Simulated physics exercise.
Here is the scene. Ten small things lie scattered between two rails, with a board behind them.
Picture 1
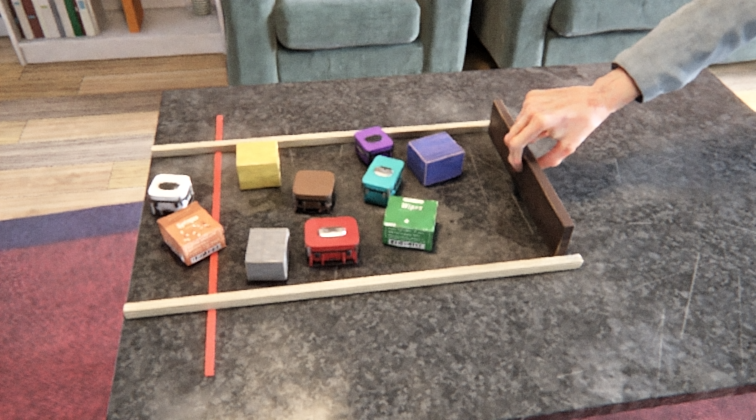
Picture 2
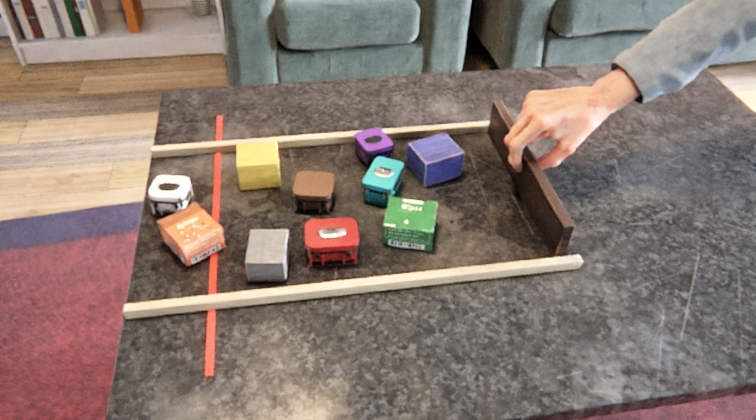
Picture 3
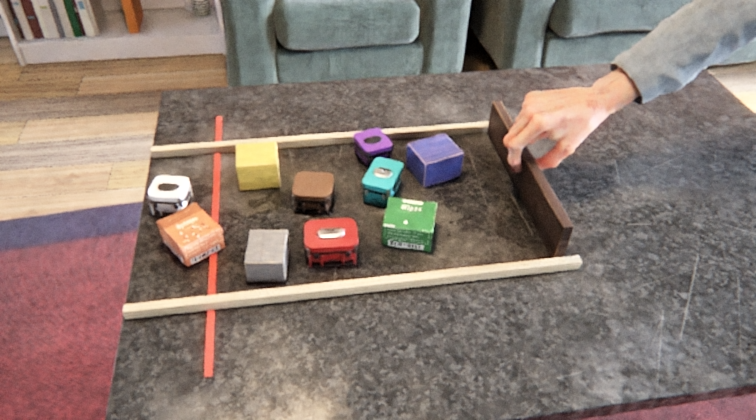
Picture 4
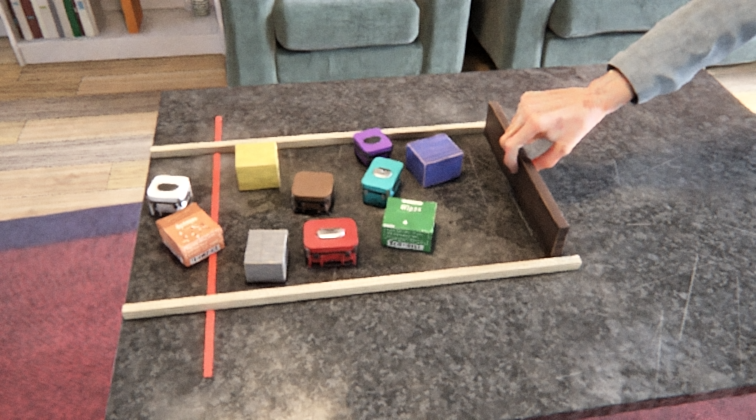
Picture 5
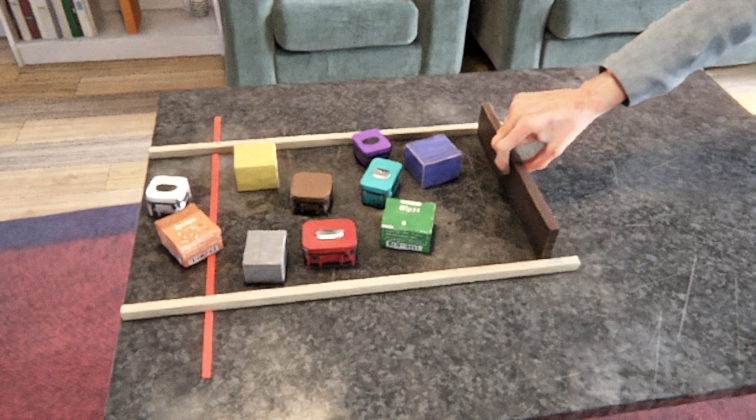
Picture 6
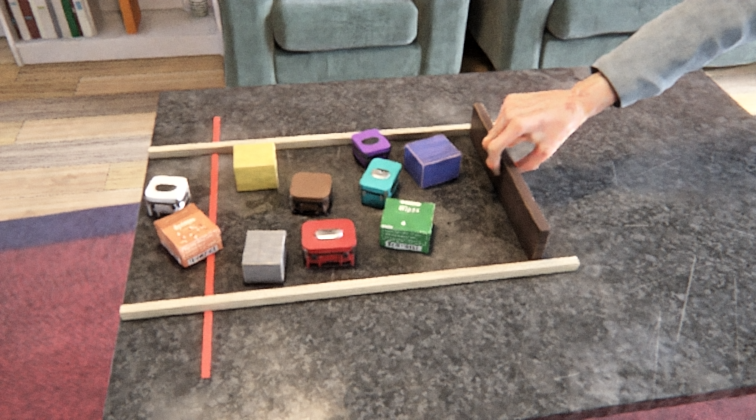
On a dark tabletop, a hand slides a board slightly left toward scattered small objects.
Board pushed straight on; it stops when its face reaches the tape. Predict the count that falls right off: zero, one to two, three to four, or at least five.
I expect that a single piece or a pair will leave the table.
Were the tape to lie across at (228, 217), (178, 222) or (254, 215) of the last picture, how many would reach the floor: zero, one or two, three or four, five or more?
Lab note - count at each position: Just one or two; more than four; none.
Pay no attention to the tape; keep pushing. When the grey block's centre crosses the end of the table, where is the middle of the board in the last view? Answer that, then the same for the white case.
Around (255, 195) first and around (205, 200) second.
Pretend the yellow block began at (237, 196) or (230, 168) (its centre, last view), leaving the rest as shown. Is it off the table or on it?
Results in order - still up; still up.
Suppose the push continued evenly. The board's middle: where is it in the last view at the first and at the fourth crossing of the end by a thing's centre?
About (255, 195) and about (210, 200).
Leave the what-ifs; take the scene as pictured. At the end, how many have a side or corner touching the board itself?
It's 4.
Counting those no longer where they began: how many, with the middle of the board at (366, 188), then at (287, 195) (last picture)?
I make it 7 at the first spot and 9 at the other.
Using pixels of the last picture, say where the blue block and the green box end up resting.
Okay, so first (189, 177), and next (182, 255).
Soon after, none off yet; white case at rest near (169, 197); orange box at rest near (189, 235); yellow block at rest near (256, 166).
Then, none off yet; white case at rest near (169, 197); orange box moved a little near (177, 228); yellow block moved a little near (234, 168).
At rest, the number that fall off is one or two; fallen, grey block and orange box.
